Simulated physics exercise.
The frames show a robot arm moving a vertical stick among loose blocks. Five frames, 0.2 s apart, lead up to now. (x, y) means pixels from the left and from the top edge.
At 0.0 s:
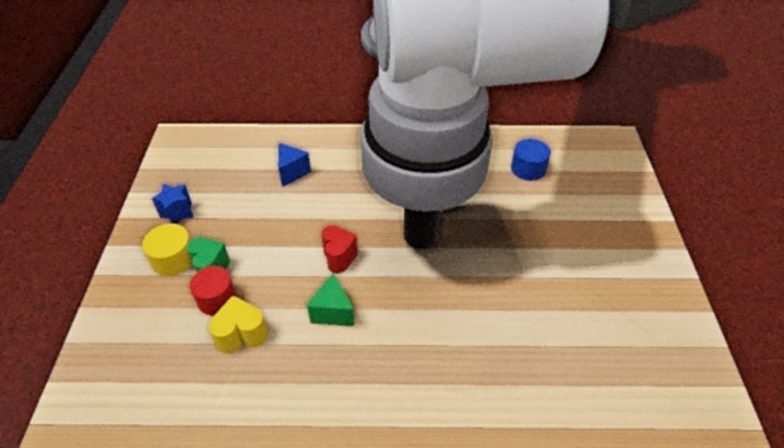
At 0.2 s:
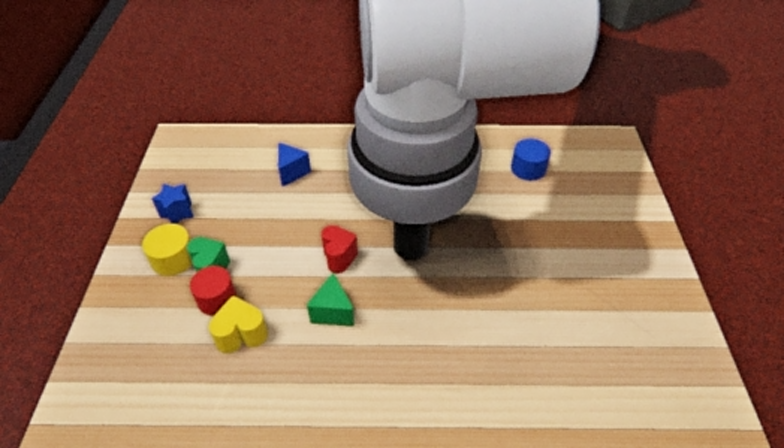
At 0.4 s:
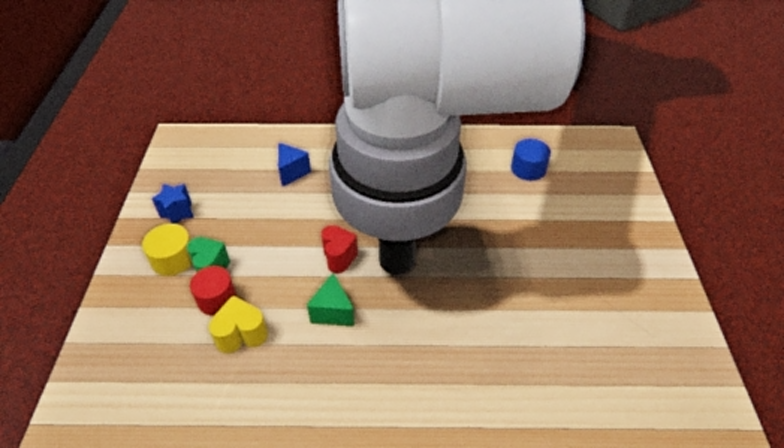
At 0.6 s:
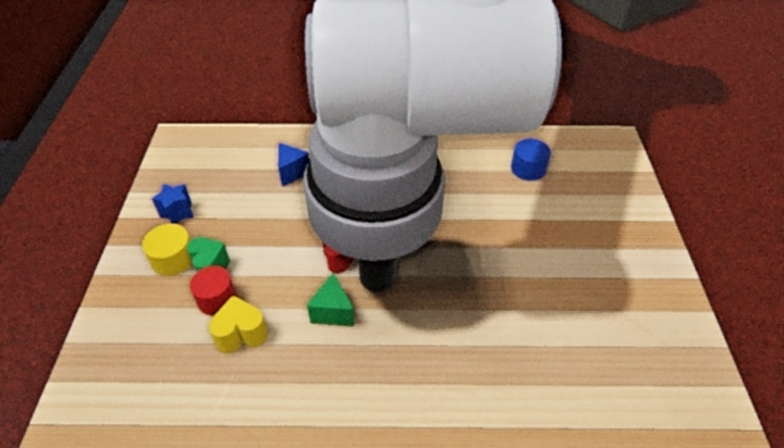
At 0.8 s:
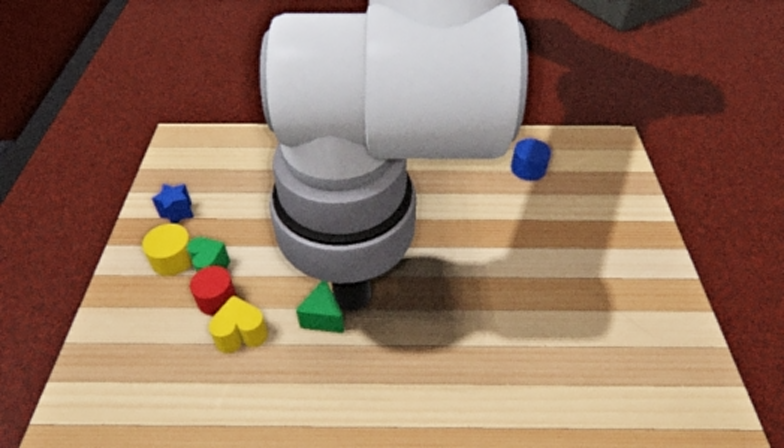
Robot arm moving a black vertical stick down and left across a striped wooden board, nudging a green triangle slightly left.
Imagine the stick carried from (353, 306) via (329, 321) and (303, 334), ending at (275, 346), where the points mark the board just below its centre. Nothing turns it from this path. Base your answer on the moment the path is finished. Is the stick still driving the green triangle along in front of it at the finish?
Yes
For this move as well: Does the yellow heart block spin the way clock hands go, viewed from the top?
The answer is yes.
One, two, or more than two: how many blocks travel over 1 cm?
It's going to be two.
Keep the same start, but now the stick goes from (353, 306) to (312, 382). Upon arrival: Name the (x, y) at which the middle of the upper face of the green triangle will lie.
It sits at (297, 317).
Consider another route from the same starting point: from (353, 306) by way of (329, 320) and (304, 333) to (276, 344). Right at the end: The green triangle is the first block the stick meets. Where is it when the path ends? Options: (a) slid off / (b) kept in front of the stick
I choose b.
What follows on the original path. Halfway along, stick (314, 318); green triangle (280, 323).
At the end, stick (273, 337); yellow heart block (215, 320), turned 55° clockwise; green triangle (240, 349); red heart block not moved.
